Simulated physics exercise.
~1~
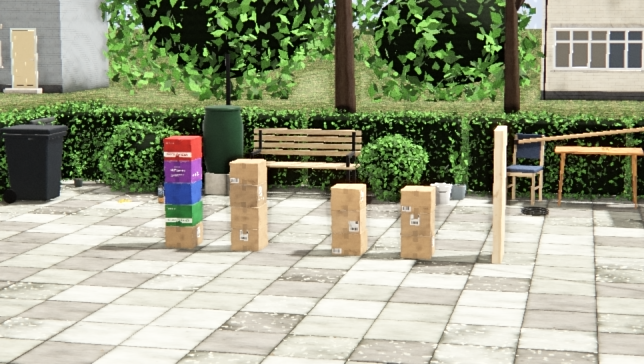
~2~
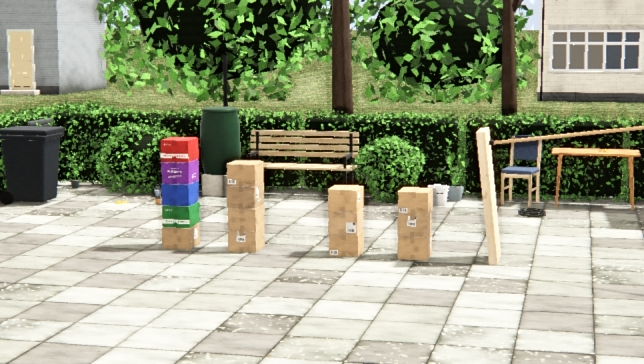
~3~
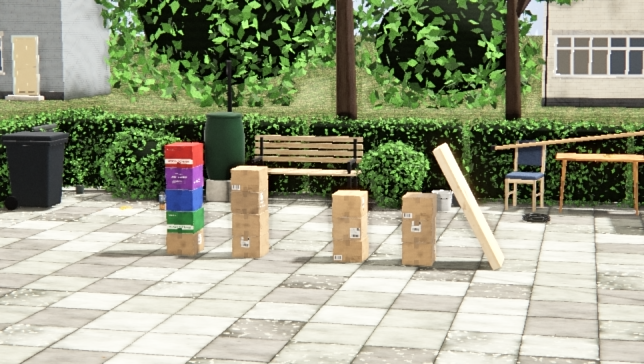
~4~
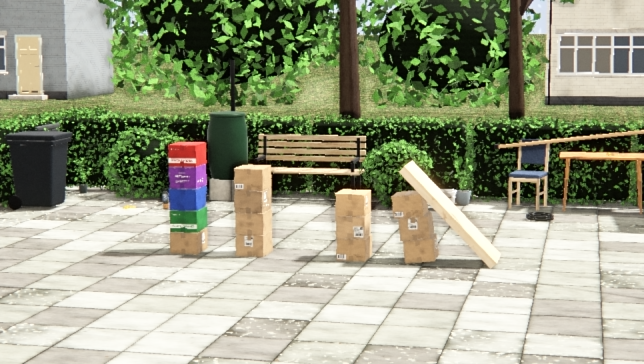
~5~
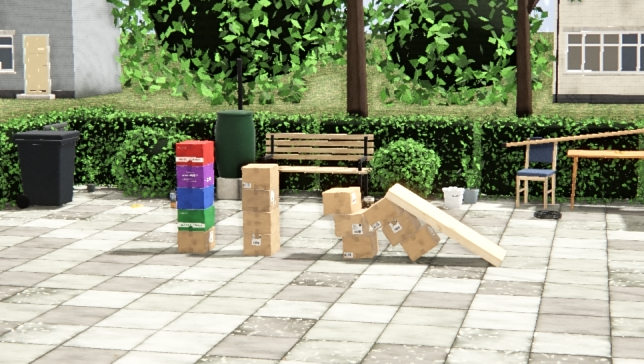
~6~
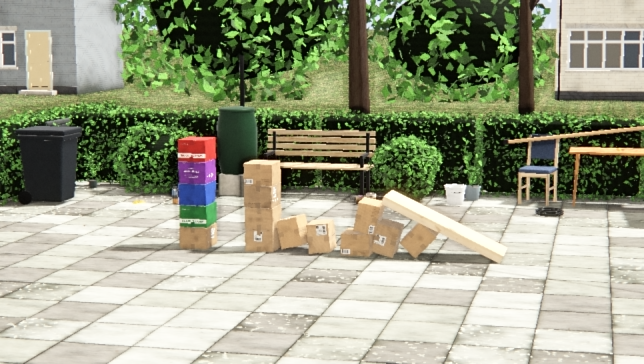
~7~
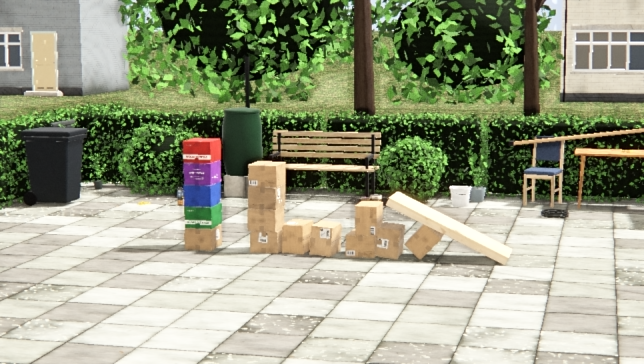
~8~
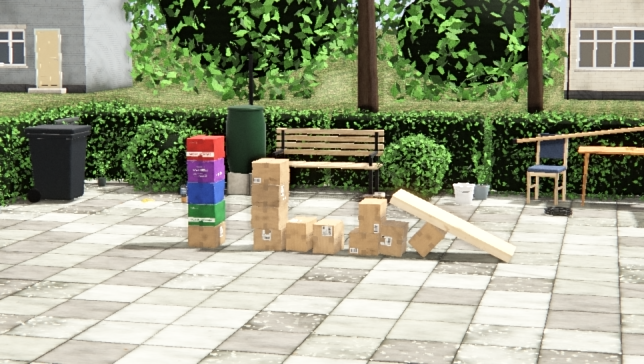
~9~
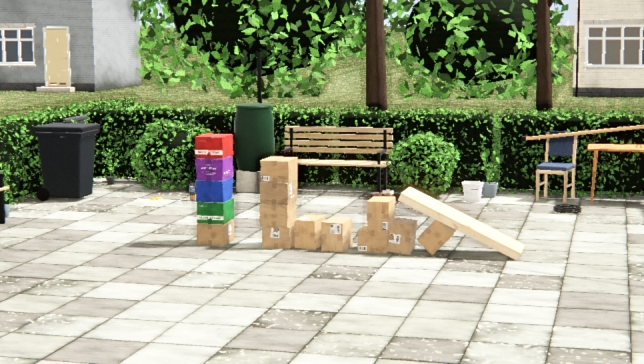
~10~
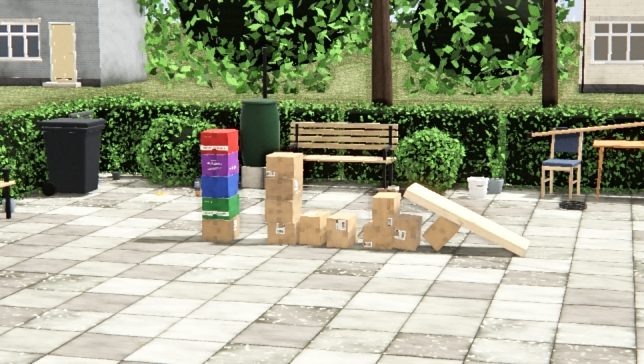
A pale wooden board stands upright at the right end of a row of carton stacks on a paved yard, seen from the front with a hedge, bench and bins behind. At the left end, red, purple, blue and green cartons sit on a plain brown one, followed by three brown stacks. The board tips left and leans onto the nearest stack, pushing it over into the next, shorter one. Cartons tumble left and settle against the foot of the tall brown stack. The board rests slanted on the fallen cartons, while the tall stack and coloured column remain standing.
